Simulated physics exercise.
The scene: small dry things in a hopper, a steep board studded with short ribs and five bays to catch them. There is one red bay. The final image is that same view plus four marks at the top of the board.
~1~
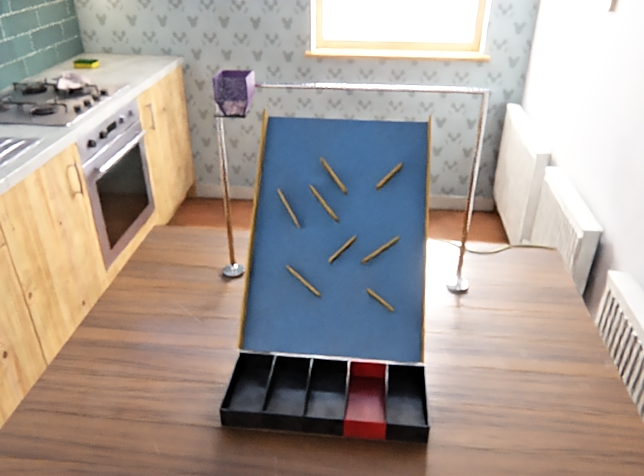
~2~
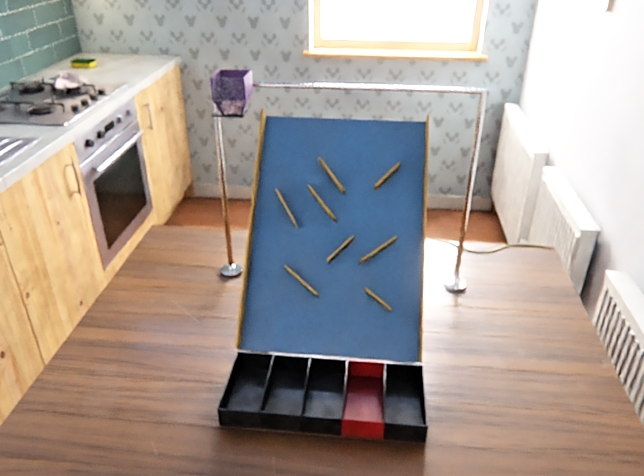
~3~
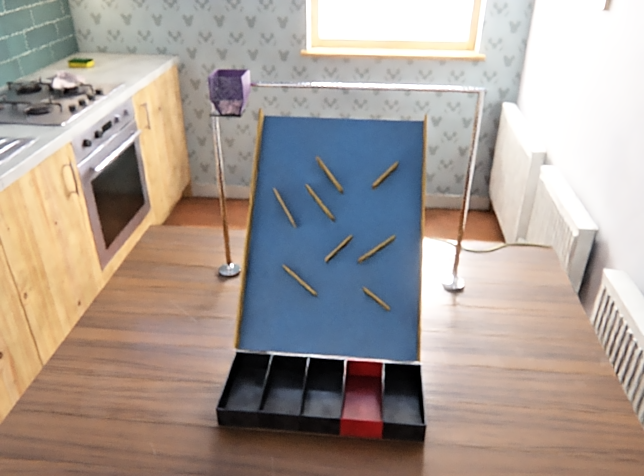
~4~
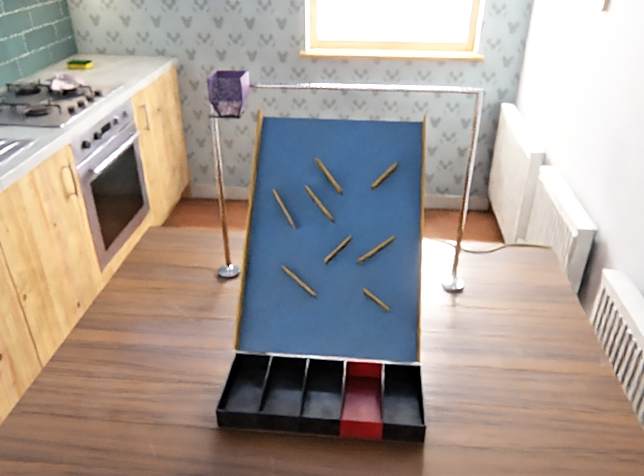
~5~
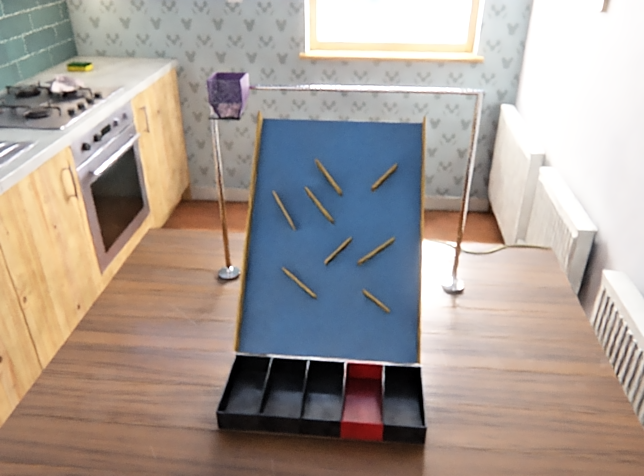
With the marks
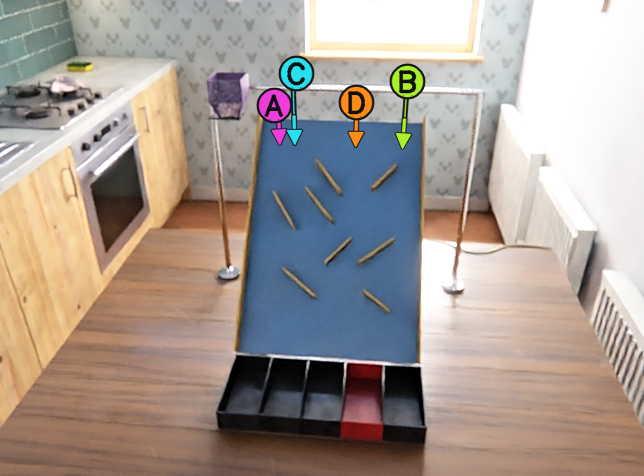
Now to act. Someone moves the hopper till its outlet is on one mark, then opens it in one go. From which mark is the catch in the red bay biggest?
Go for C.
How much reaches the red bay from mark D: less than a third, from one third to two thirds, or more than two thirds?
Mark D gives less than a third.
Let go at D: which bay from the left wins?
It is the third one.
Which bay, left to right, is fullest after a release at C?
It is the fourth one.
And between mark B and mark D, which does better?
B it is.
On the marked copy, mark A meets the board at (279, 139); mark B meets the board at (402, 143); mark C meets the board at (294, 139); mark D meets the board at (355, 141).
For mark A, a small part in the red bay, about half in other bays, about a third outside the box.
For mark B, about a quarter in the red bay, about half in other bays, about a quarter outside the box.
For mark C, about a third in the red bay, about a third in other bays, about a quarter outside the box.
For mark D, a small part in the red bay, most in other bays, a small part outside the box.
